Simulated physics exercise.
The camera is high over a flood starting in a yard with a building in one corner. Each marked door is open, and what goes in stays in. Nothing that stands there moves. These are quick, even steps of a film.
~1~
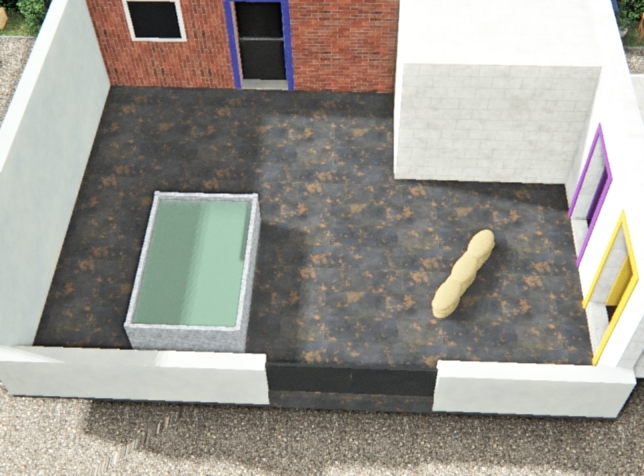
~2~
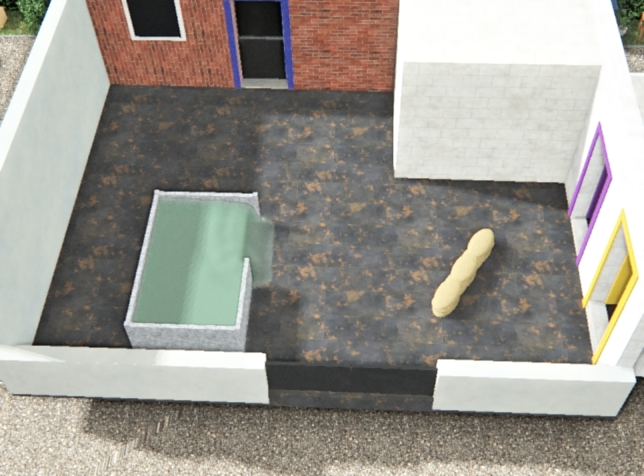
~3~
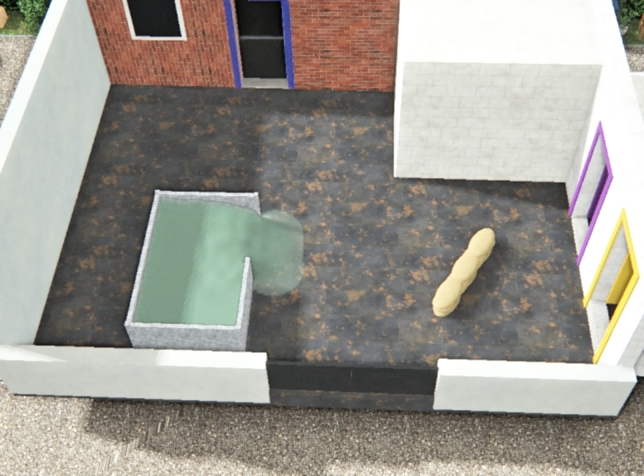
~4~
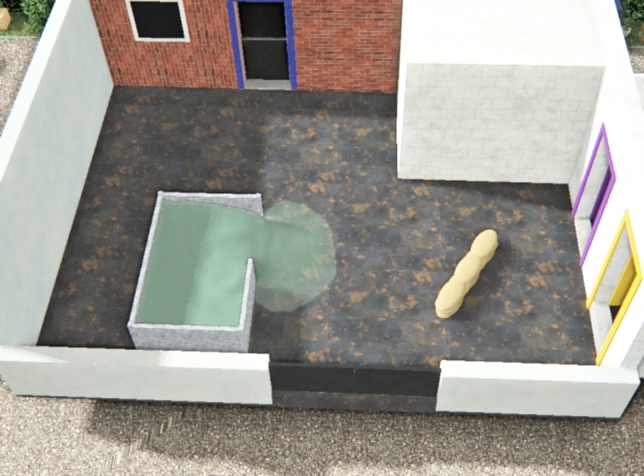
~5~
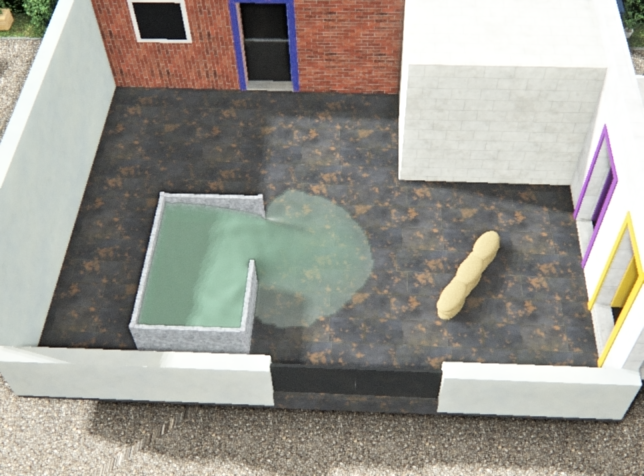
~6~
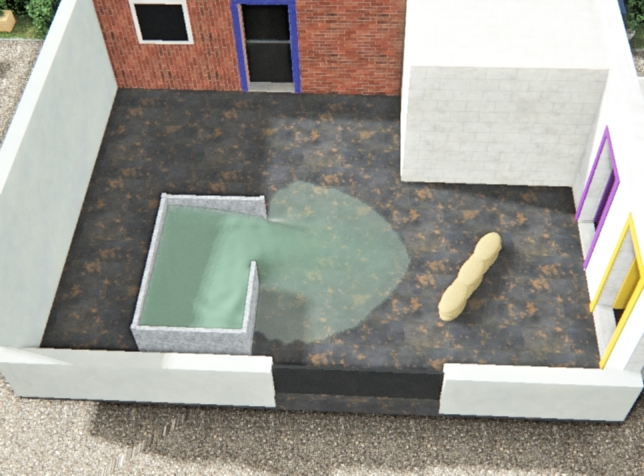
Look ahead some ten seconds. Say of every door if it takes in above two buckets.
One by one: The purple door takes more than that; the yellow door stays under that; the blue door stays under that.
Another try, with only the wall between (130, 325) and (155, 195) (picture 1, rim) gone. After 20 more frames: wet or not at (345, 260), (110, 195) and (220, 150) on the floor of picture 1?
As listed: Dry, awash, wet.
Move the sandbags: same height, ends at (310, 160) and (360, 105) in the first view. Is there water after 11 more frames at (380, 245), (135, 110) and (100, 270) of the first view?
As listed: Flooded, no water, clear.
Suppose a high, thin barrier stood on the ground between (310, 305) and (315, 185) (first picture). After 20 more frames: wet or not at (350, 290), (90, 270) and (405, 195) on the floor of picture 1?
As listed: Clear, dry, free of water.
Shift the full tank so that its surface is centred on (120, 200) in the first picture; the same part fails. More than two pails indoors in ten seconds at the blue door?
Then: The blue one floods.
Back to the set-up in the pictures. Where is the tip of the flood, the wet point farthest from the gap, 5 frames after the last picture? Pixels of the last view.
Close to (516, 228).
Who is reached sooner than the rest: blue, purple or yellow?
First comes the one in purple.
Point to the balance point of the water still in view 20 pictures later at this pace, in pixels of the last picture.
Roughly at (350, 257).
A moment on, water covers 25 % of the floor; the purple door not reached, the yellow door not reached, the blue door not reached.
Next, water covers 35 % of the floor; the purple door wet at the sill, nothing in, the yellow door not reached, the blue door not reached.
Then, water covers 45 % of the floor; the purple door over two buckets in, the yellow door wet at the sill, nothing in, the blue door not reached.
Later, water covers 65 % of the floor; the purple door far over two buckets in, the yellow door wet at the sill, nothing in, the blue door wet at the sill, nothing in.
In the end, water covers 75 % of the floor; the purple door far over two buckets in, the yellow door wet at the sill, nothing in, the blue door wet at the sill, nothing in.
